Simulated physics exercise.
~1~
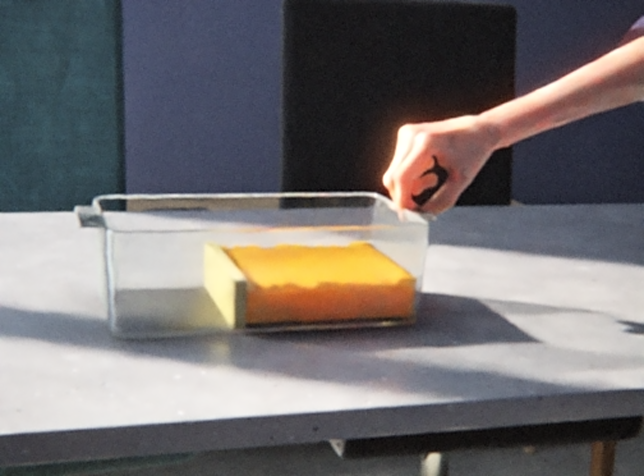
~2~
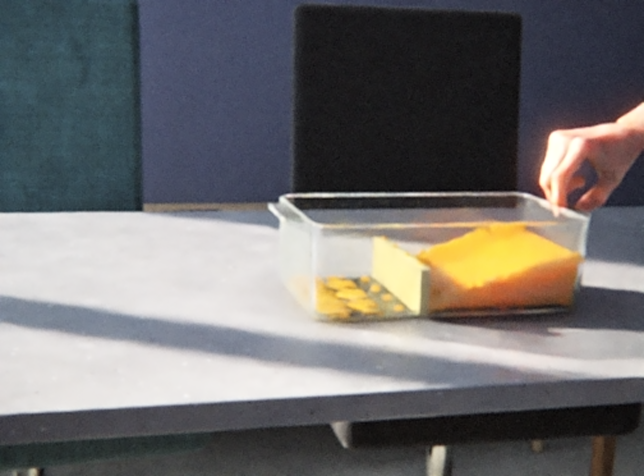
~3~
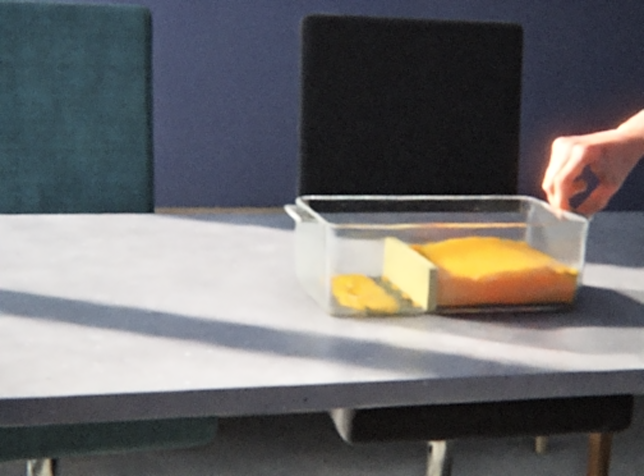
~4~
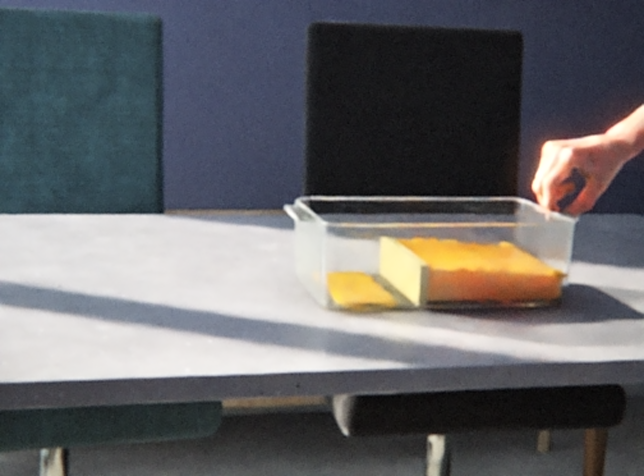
In this clip, a hand pulls a clear divided food box to the right across a grey table, and the orange juice in its right half surges, some crossing the divider. The box stops, with a small amount left on the left side and most still on the right.
